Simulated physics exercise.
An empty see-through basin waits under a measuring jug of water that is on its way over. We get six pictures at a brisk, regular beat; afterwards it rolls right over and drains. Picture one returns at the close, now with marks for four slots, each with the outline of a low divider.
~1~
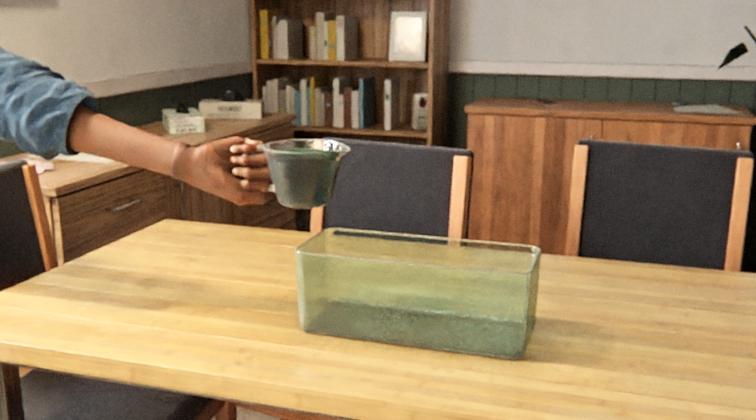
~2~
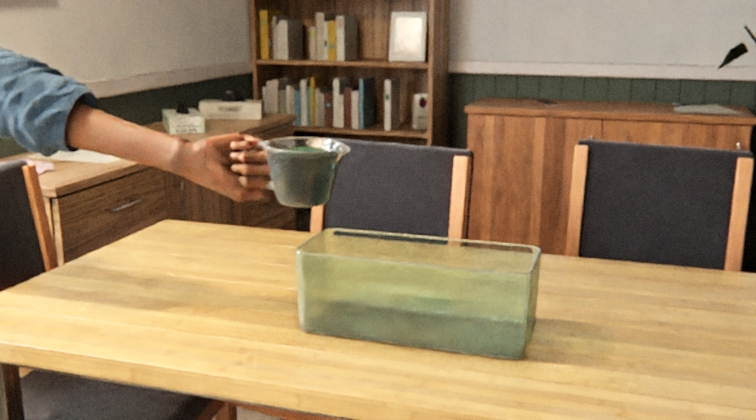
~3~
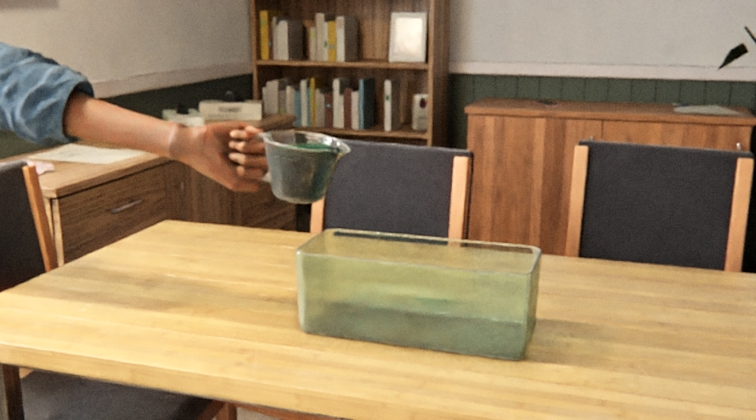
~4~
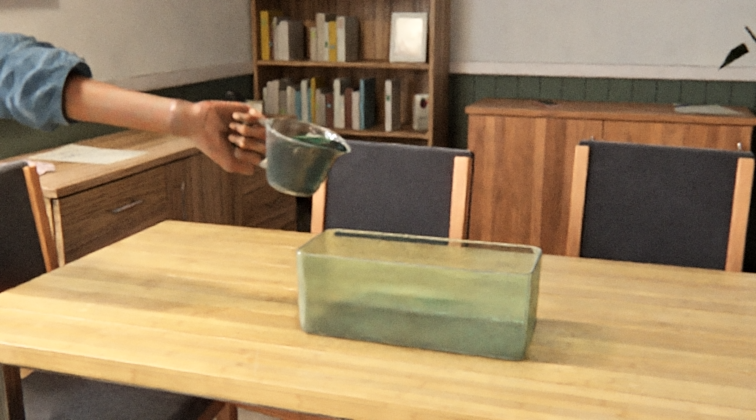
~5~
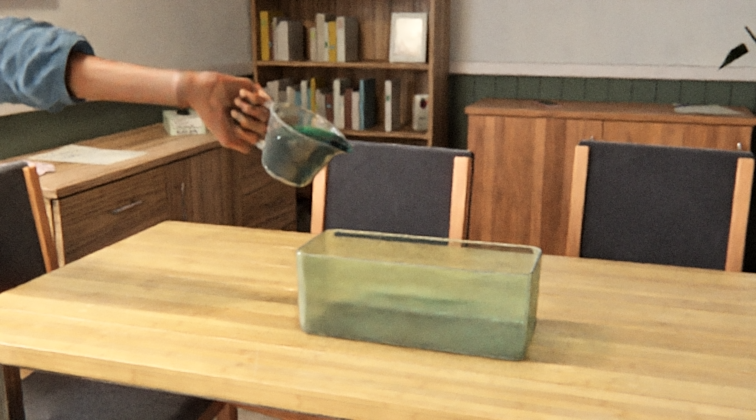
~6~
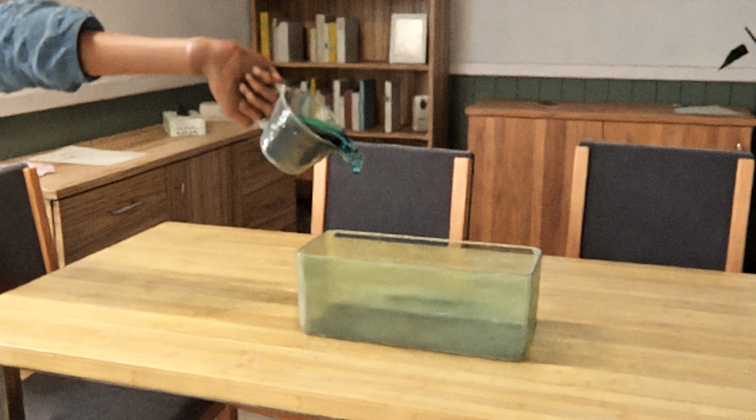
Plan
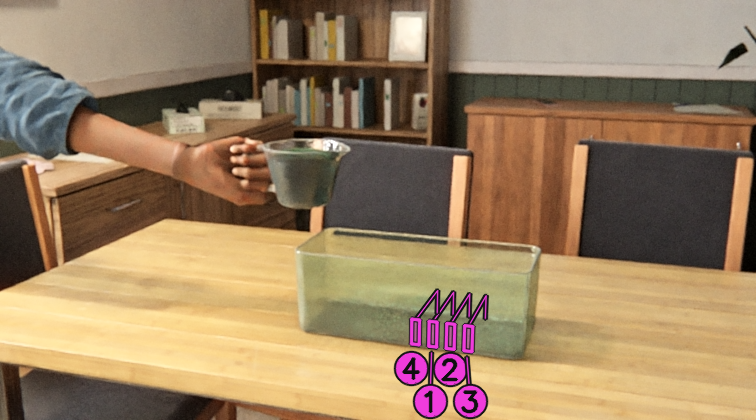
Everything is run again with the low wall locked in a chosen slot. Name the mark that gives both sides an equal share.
The answer is position 4.
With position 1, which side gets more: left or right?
The left one.
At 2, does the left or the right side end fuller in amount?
More ends on the left.
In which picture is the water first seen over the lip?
In picture 5.
On the marked copy, 1 at (431, 352); 2 at (449, 354); 3 at (466, 357); 4 at (414, 350).
For position 1, about 86 % ends left of the wall and 7 % right of it; 7 % is lost outside.
For position 2, about 82 % ends left of the wall and 9 % right of it; 9 % is lost outside.
For position 3, about 80 % ends left of the wall and 14 % right of it; 6 % is lost outside.
For position 4, about 53 % ends left of the wall and 45 % right of it.
